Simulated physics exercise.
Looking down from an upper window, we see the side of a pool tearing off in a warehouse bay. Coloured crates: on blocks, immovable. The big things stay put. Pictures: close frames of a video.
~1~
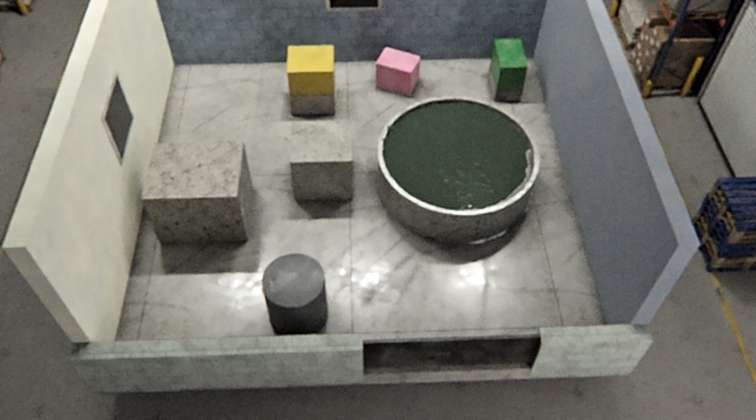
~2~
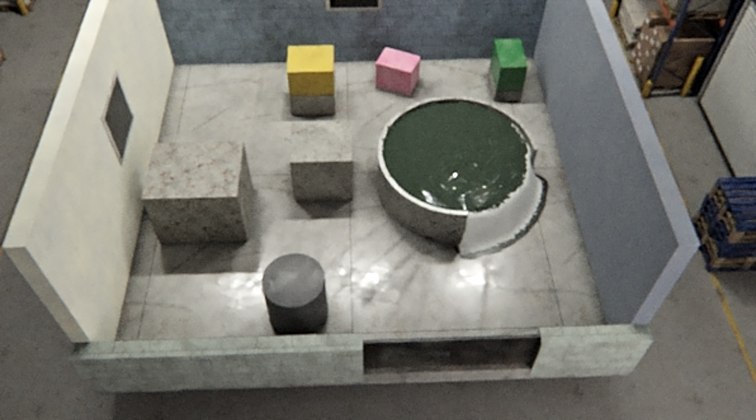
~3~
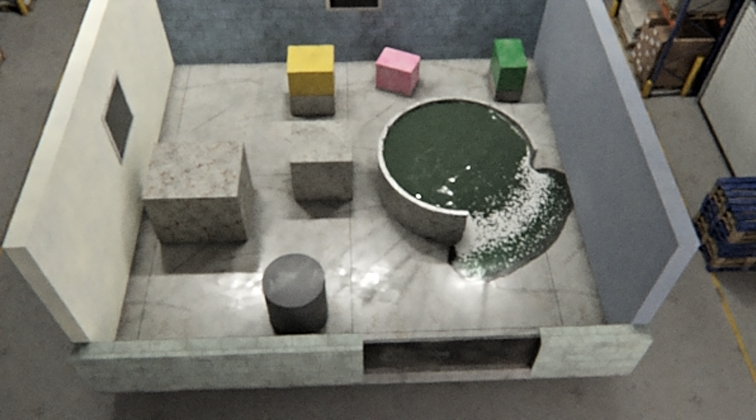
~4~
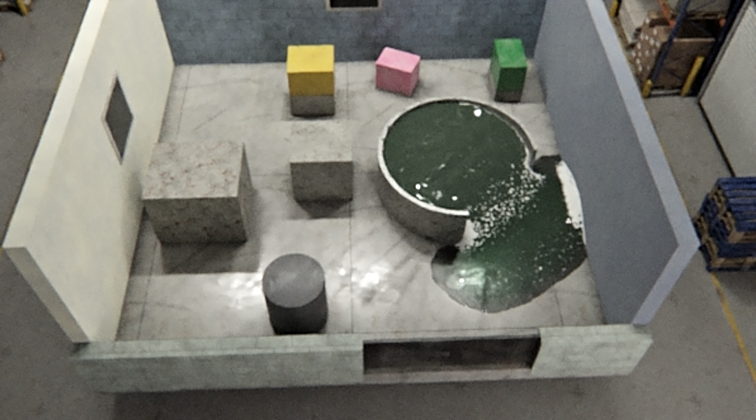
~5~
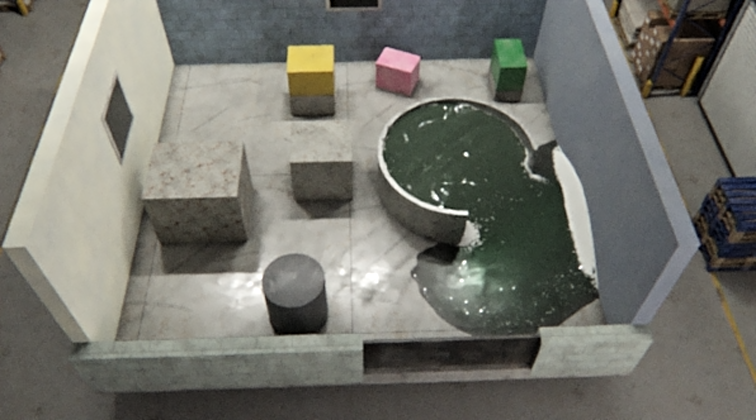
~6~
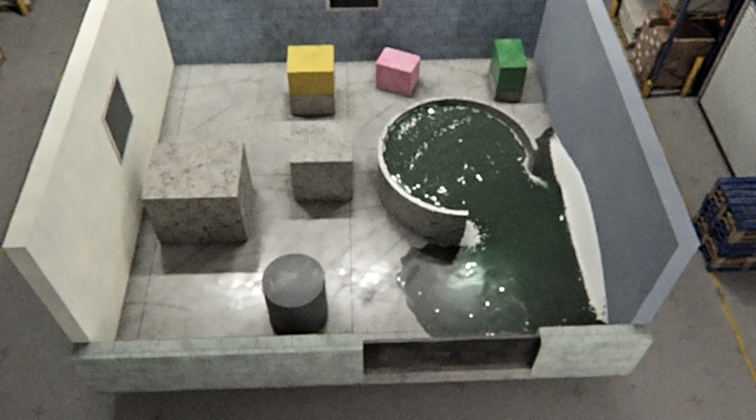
Dark green water pouring from the torn side of a round pool, spreading across a walled floor past blocks and coloured crates.
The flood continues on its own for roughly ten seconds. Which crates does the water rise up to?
In order: The yellow crate has no water on it afterwards; the pink crate has water on it afterwards; the green crate has no water on it afterwards.
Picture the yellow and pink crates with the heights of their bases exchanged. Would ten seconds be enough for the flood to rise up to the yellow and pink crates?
Result: Yellow crate gets splashed; pink crate comes through fine.
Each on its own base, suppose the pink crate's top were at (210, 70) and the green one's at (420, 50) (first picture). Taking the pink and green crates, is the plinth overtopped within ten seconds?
Reading - pink crate: Flooded, green crate: Untouched.
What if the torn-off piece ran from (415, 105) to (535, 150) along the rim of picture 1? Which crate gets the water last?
It's the one in yellow.
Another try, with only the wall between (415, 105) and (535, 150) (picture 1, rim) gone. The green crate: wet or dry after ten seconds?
In that case the green crate is flooded.
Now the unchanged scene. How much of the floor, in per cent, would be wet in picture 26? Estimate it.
Roughly 60 percent.
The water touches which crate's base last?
My pick is the yellow one.
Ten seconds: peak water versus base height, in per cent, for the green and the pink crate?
Around 70 % and 220 %.
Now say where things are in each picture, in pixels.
In the first frame, still water in the round tank at (458, 154).
In the second frame, the front is at (464, 254), out from the gap at (515, 213).
In the third frame, water pours out at (514, 214) and has run to (565, 179).
In the fourth frame, water pours out at (514, 215) and has run to (463, 298).
In the fifth frame, water pours out at (514, 215) and has run to a hidden place.
In the sixth frame, the front is at a hidden place, out from the gap at (514, 215).
A moment on, water covers 20 % of the floor; the yellow crate not reached, the pink crate not reached, the green crate water round its plinth.
Next, water covers 30 % of the floor; the yellow crate not reached, the pink crate not reached, the green crate water round its plinth.
Then, water covers 60 % of the floor; the yellow crate not reached, the pink crate water round its plinth, the green crate water round its plinth.
Later, water covers 95 % of the floor; the yellow crate water round its plinth, the pink crate water round its plinth, the green crate water round its plinth.
In the end, water covers 100 % of the floor; the yellow crate stayed above the water, the pink crate was topped, the green crate stayed above the water.
